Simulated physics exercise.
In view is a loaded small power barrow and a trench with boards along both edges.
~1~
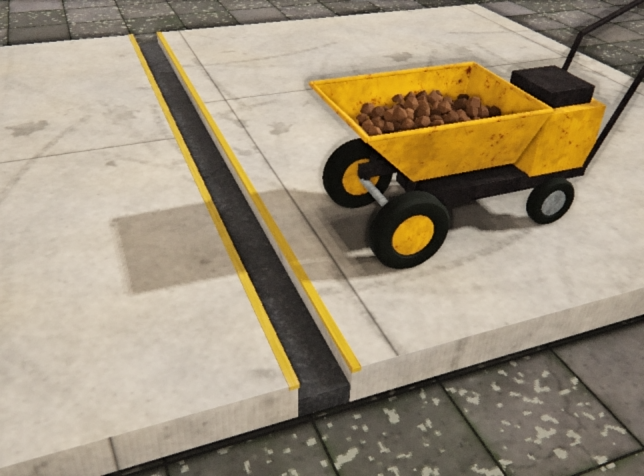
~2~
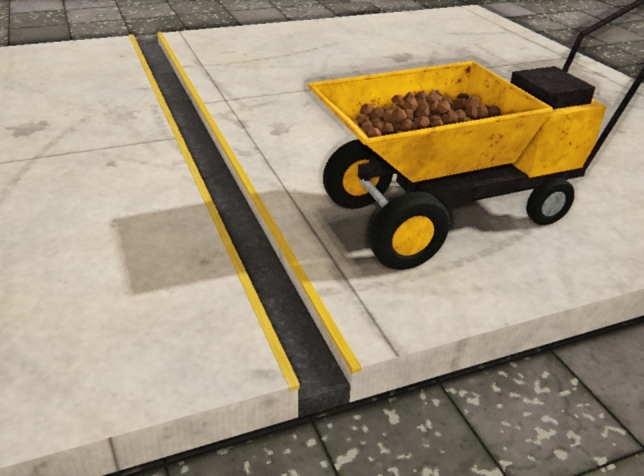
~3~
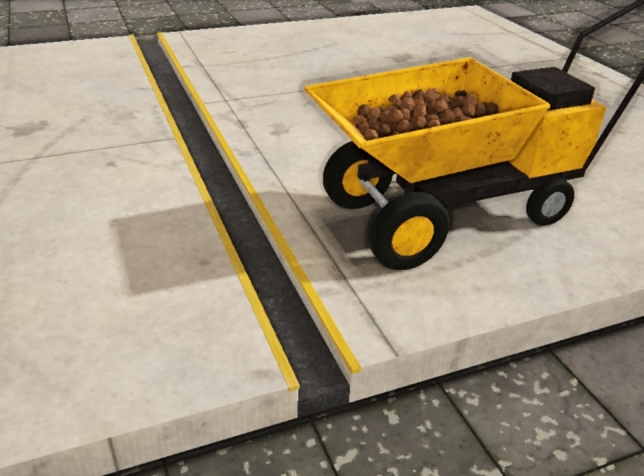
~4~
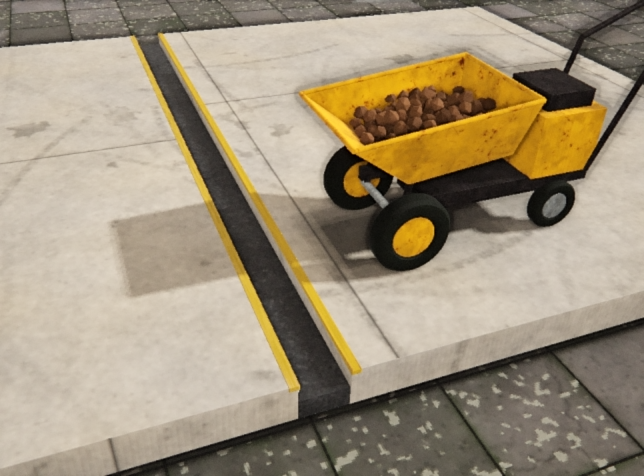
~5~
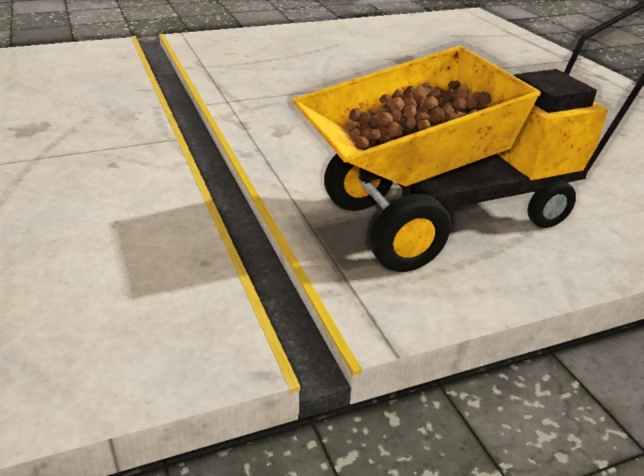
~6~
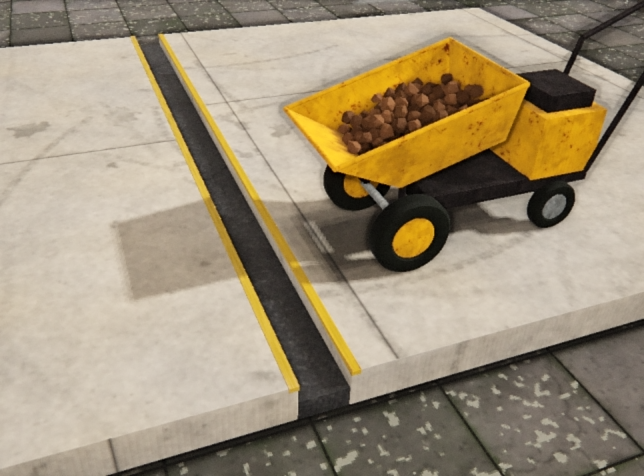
A yellow skip loaded with brown clods tilts forward on a small wheeled barrow.
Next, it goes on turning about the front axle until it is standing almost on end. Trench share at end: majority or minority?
The trench is going to be left with below half the load.
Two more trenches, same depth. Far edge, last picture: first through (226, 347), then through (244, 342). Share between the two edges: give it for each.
I'd expect close to 70 in a hundred and then close to 60 in a hundred.
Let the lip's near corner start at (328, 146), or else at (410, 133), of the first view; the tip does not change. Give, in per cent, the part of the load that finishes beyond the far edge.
The first position yields around 60 per cent; the second yields around 10 per cent.
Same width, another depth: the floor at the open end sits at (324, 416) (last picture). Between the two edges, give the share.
60 %.
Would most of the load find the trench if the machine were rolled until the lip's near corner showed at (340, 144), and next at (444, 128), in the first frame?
Case one - a minority; case two - a minority.
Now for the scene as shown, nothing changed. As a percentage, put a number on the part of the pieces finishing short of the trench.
About 0 %.
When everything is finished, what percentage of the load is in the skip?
My estimate is about 40 per cent.
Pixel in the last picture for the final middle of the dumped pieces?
The centre comes to rest near (249, 265).
Shortly afterwards, skip tipped steeply; the whole lot in the skip.
Next, skip tipped right over; near half in the skip; near a third in or heaped over the trench; a little beyond it.
Some moments later, skip tipped right over; near a third in the skip; near a third in or heaped over the trench; near a quarter beyond it.
In the end, skip tipped right over; near a third in the skip; near a third in or heaped over the trench; near a quarter beyond it.
